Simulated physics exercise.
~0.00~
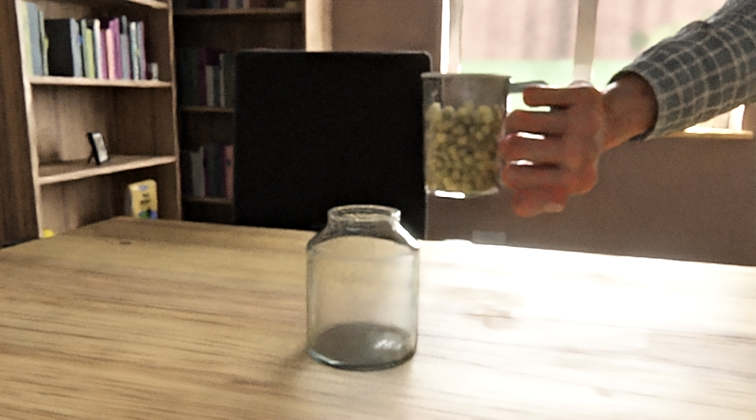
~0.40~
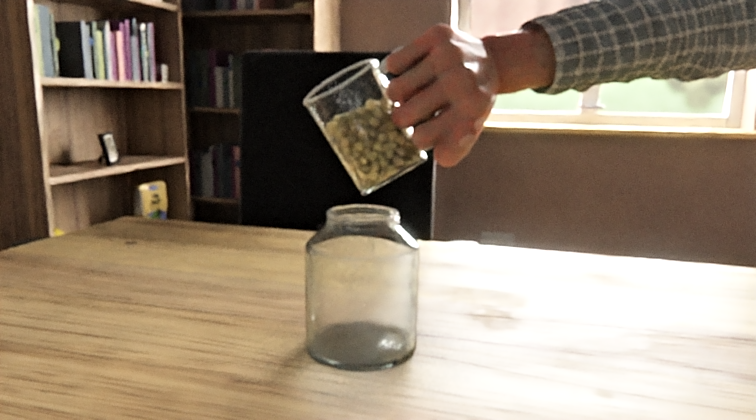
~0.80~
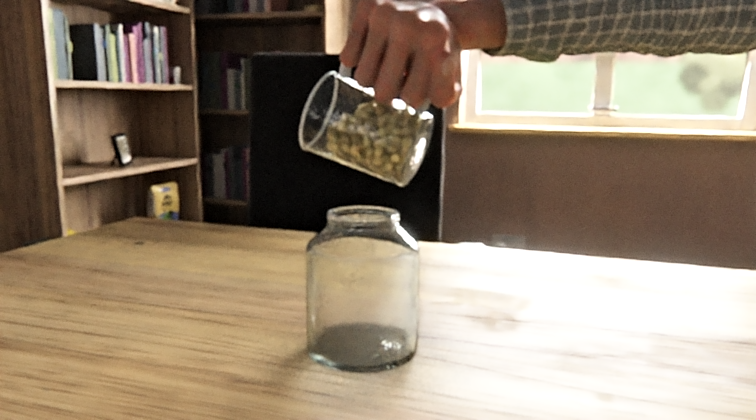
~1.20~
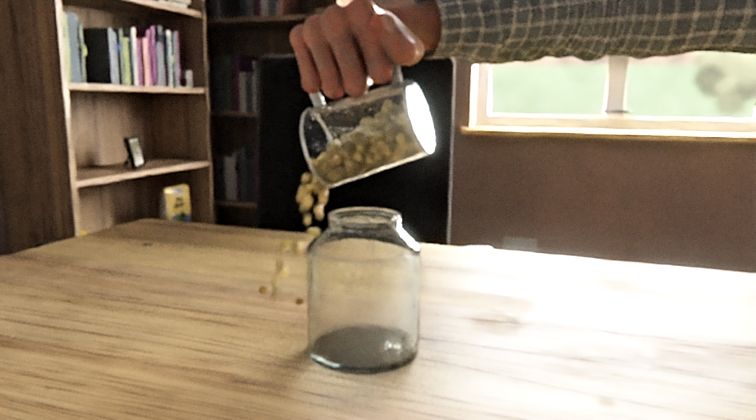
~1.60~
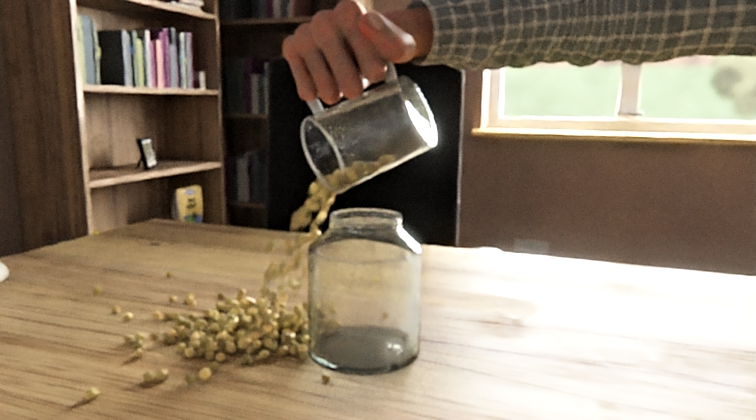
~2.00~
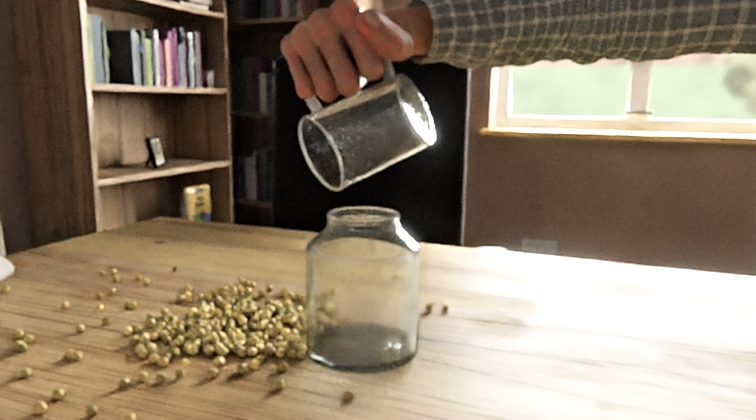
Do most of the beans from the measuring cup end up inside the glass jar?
No, hardly any beans end up in the jar. The bulk of them lie spilt on the table, mostly to the left of the jar, and the cup is left practically empty.
